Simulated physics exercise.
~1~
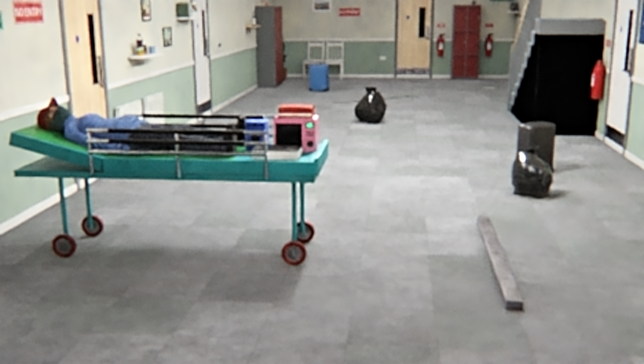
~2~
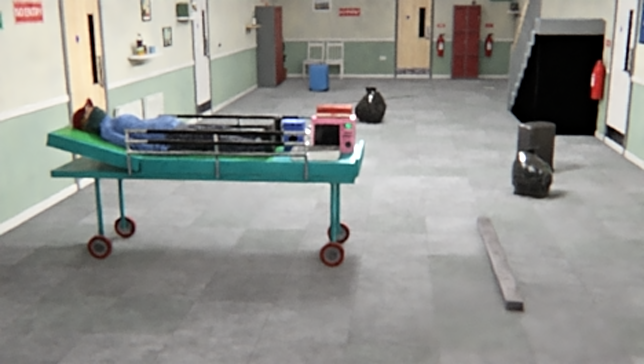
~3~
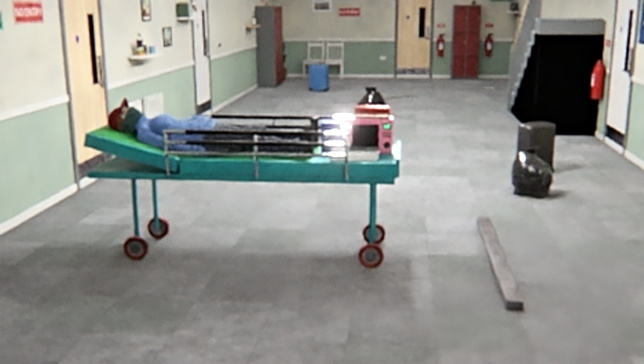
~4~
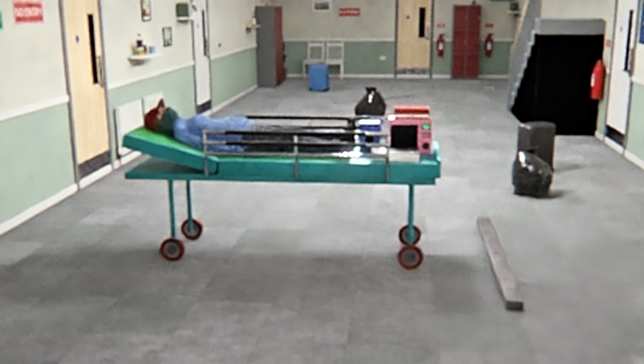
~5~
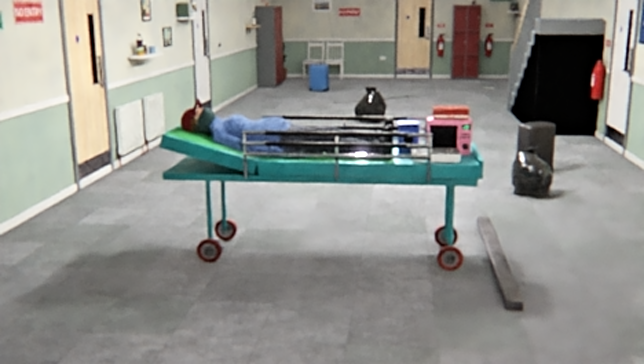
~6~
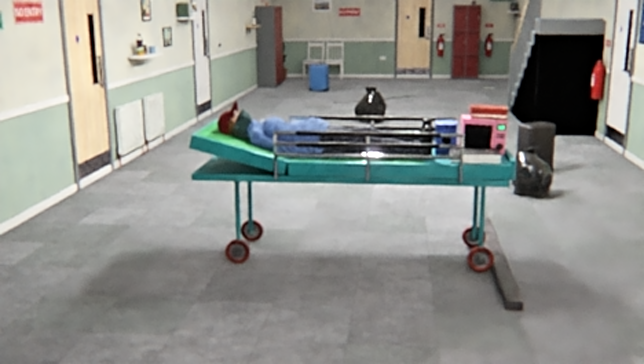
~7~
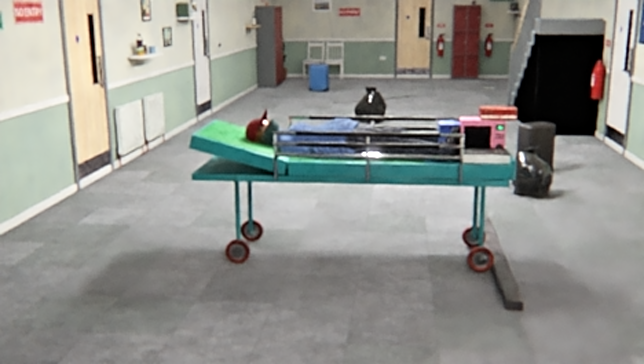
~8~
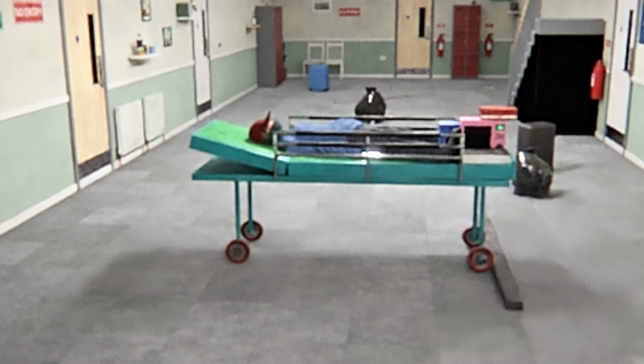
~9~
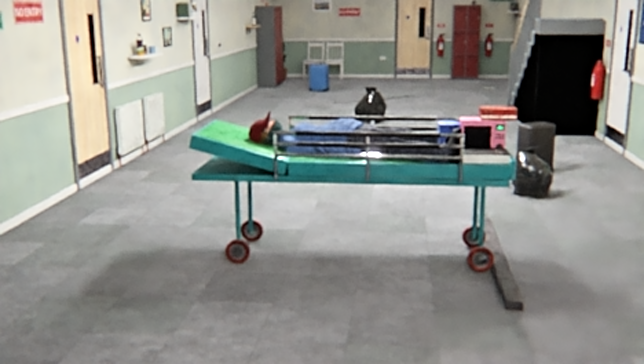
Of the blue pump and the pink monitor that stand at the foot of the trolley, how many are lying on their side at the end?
None of them are. Both the blue pump and the pink monitor are still upright on the trolley after it stops at the sill.
